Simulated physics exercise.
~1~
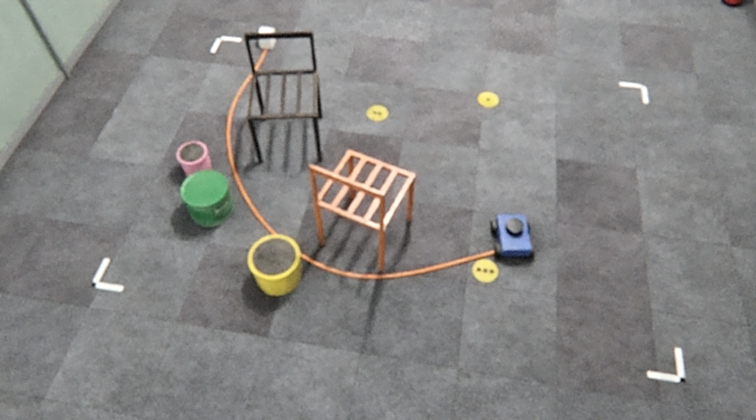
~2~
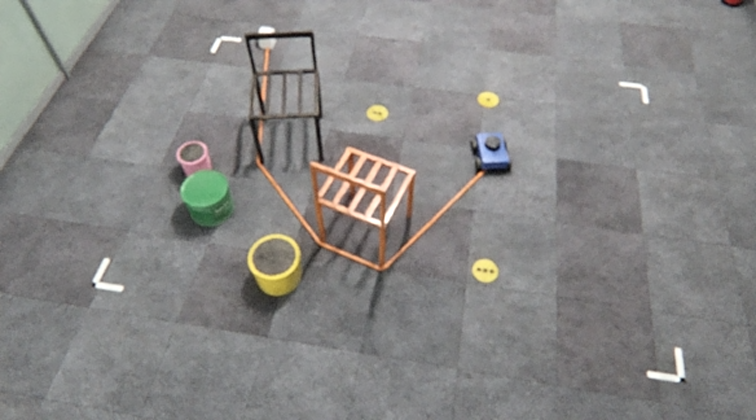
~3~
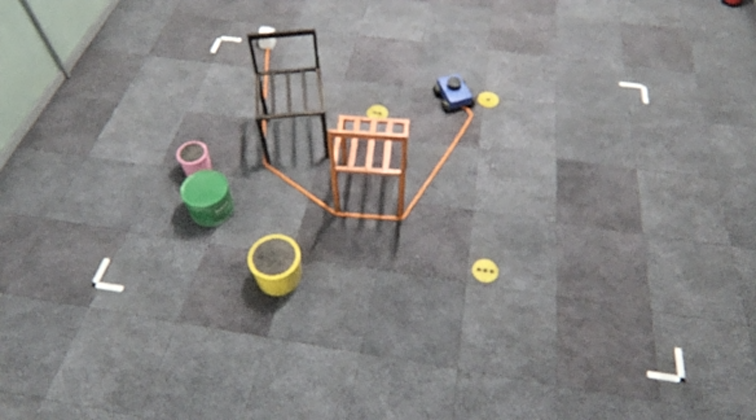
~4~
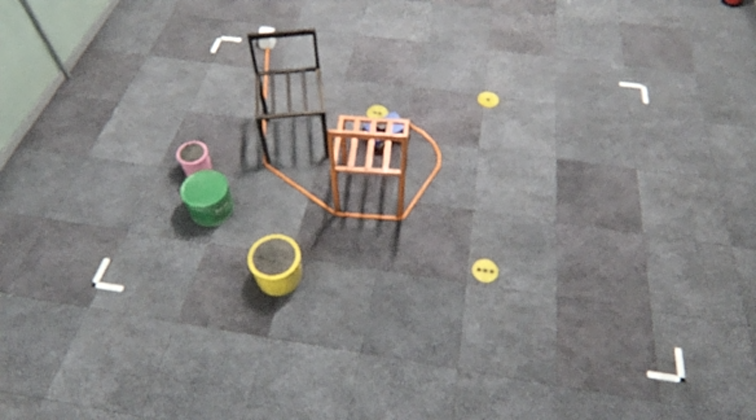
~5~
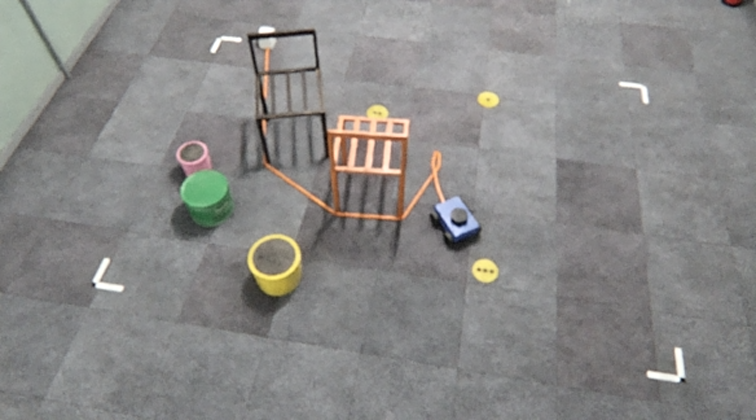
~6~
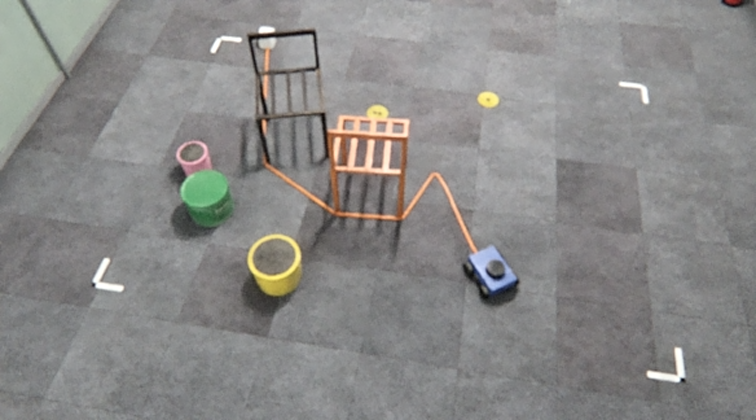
On a grey carpeted hallway floor, a small blue cart towing an orange lead drives up past two chairs, and the tightening lead drags the orange chair upward. The cart passes behind that chair, returns down to the right and stops, the pots and green bin unmoved.
